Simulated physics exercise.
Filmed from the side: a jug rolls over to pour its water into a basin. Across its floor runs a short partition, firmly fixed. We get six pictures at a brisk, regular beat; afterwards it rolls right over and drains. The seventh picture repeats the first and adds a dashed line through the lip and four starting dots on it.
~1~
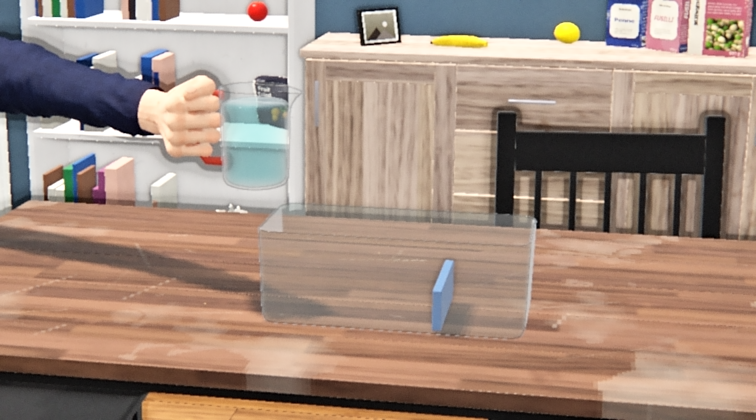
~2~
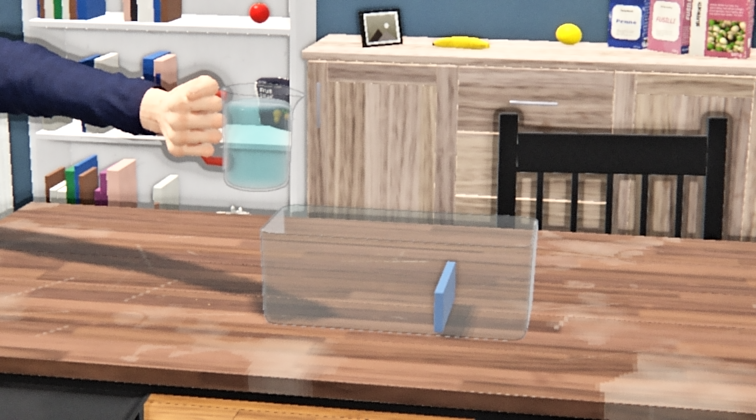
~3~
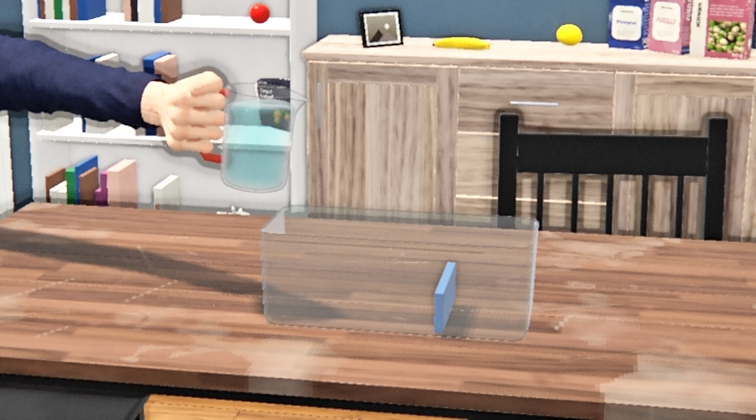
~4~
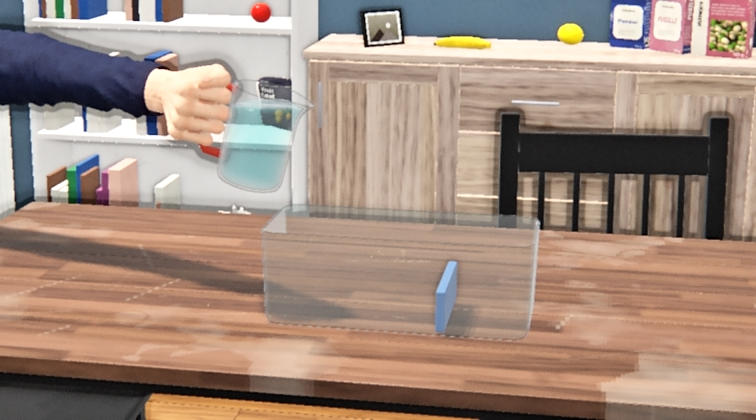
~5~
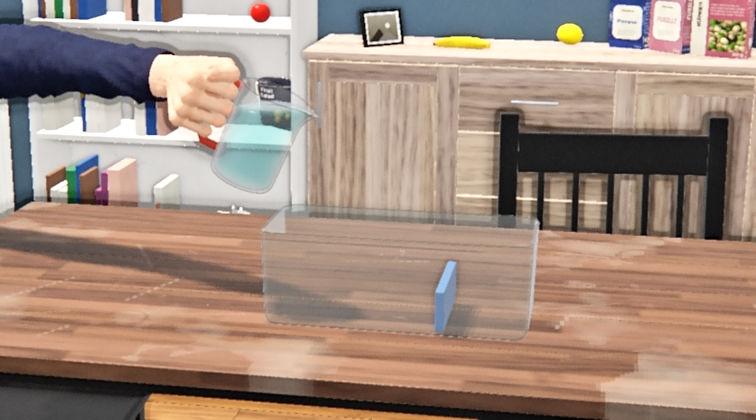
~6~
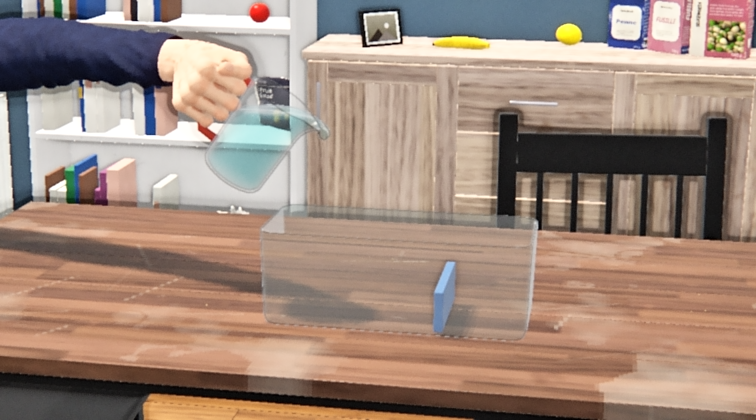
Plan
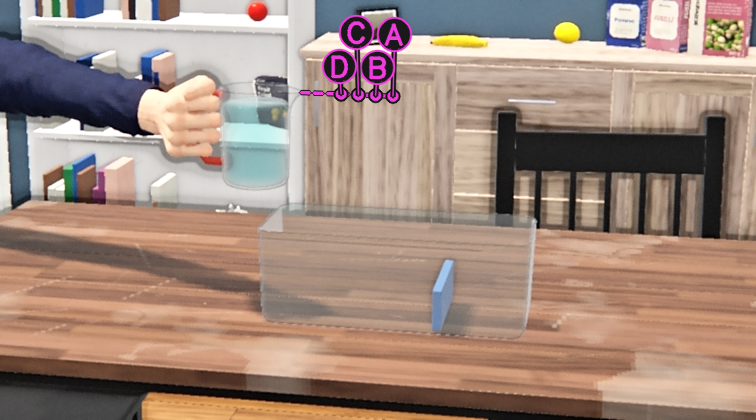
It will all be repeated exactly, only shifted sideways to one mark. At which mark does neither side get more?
A.
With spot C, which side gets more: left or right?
The left side.
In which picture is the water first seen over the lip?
In picture 6.
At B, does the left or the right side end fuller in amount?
The left one.
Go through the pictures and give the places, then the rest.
The first picture shows upright, lip at (301, 92); basin from (263, 320) to (525, 338); top of the wall at (444, 275); nothing has left yet.
The second picture shows upright, lip at (304, 95); nothing has left yet.
The third picture shows tipped about 6°, lip at (308, 100); nothing has left yet.
The fourth picture shows tipped about 14°, lip at (313, 106); nothing has left yet.
The fifth picture shows tipped about 23°, lip at (318, 116); nothing has left yet.
The sixth picture shows tipped about 35°, lip at (320, 129); water is over the lip, down to (326, 137).
On the marked copy, A at (393, 96); B at (375, 95); C at (358, 94); D at (341, 94).
With A, about 51 % ends left of the wall and 49 % right of it.
With B, about 88 % ends left of the wall and 11 % right of it.
With C, about 97 % ends left of the wall and 2 % right of it.
With D, about 97 % ends left of the wall and 2 % right of it.
